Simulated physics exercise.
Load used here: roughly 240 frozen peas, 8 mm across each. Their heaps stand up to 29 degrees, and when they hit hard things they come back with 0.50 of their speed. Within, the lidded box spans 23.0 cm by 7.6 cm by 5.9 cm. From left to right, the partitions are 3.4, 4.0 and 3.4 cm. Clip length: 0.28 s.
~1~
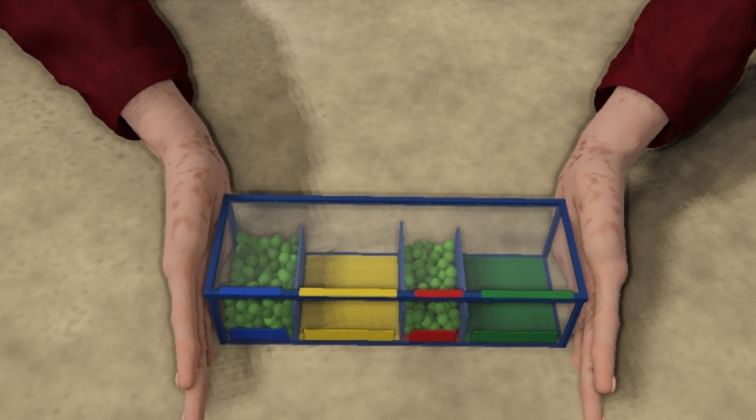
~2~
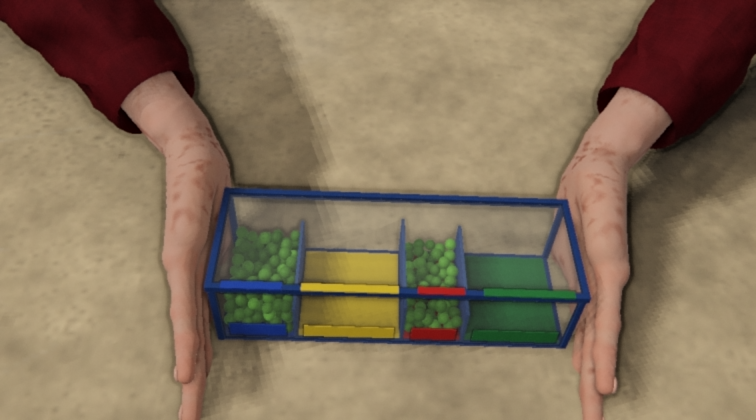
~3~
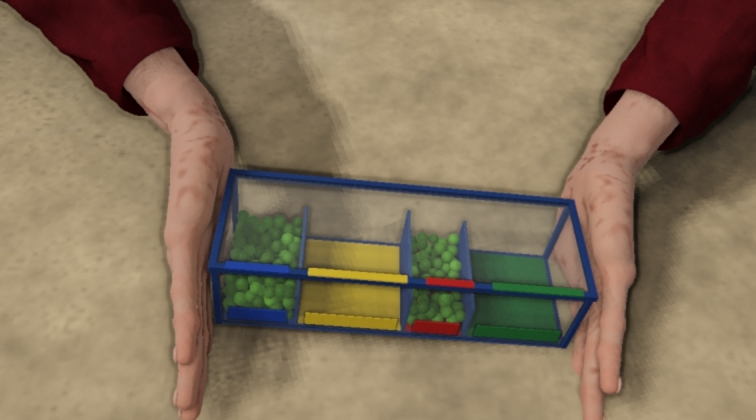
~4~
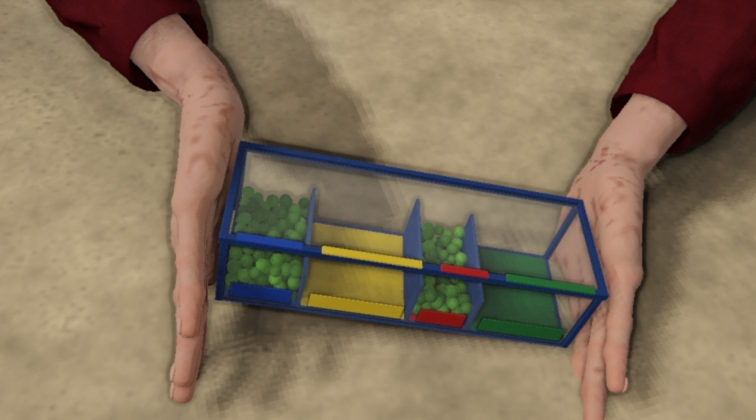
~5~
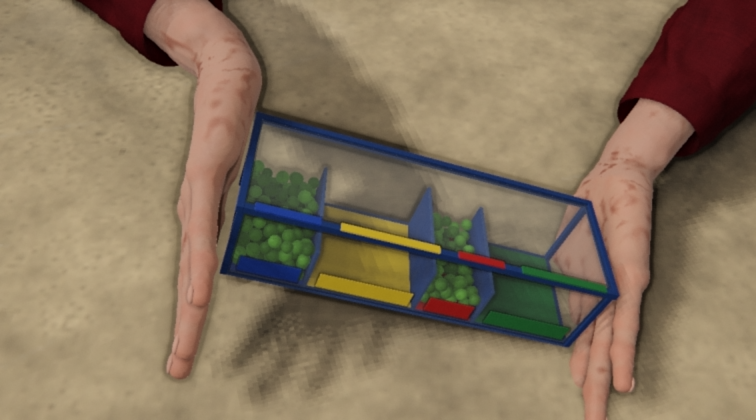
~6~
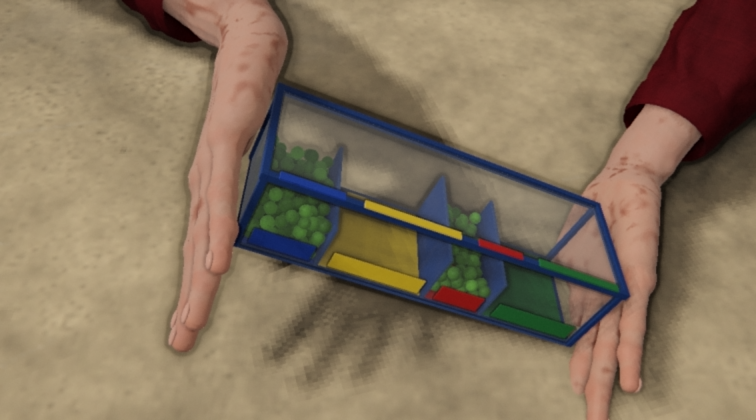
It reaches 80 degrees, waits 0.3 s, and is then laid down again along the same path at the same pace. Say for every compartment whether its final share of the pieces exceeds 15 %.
Red: Beats the threshold, blue: Beats the threshold, green: Beats the threshold, yellow: Fails to beat the threshold.
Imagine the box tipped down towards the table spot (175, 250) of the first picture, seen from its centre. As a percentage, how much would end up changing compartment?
Something like 5 per cent of the pieces.
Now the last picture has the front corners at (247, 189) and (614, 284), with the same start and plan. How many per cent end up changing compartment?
That would be some 40 in a hundred.
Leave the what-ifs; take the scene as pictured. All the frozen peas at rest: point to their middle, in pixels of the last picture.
About (433, 285).
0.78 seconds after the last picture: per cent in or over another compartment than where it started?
Estimate: Some 30 %.
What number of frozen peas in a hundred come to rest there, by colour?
Red 35, blue 30, green 30, yellow 10.
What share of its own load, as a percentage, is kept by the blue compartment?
Around 40 percent stays put.
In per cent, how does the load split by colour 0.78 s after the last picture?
Red 40, blue 35, green 15, yellow 10.
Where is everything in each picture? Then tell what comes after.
The first frame shows box tilt 0 degrees, front corners at (212, 291) and (581, 295); red 35 %, blue 65 %.
The second frame shows box tilt 1 degrees, front corners at (212, 285) and (583, 296).
The third frame shows box tilt 6 degrees, front corners at (216, 265) and (590, 294), lowest corner right back.
The fourth frame shows box tilt 12 degrees, front corners at (227, 236) and (600, 293), lowest corner right back.
The fifth frame shows box tilt 18 degrees, front corners at (244, 205) and (611, 292), lowest corner right back.
The sixth frame shows box tilt 24 degrees, front corners at (268, 173) and (622, 292), lowest corner right back; red 35 %, blue 65 %.
Then, 0.78 s after the last picture, tilt 80 degrees; red 40 %, blue 35 %, green 15 %, yellow 10 %.
Then, 1.29 s after the last picture, tilt 41 degrees; red 35 %, blue 30 %, green 30 %, yellow 10 %.
Then, 1.87 s after the last picture, tilt 0 degrees; red 35 %, blue 30 %, green 30 %, yellow 10 %.
In the end, red 35 %, blue 30 %, green 30 %, yellow 10 %.
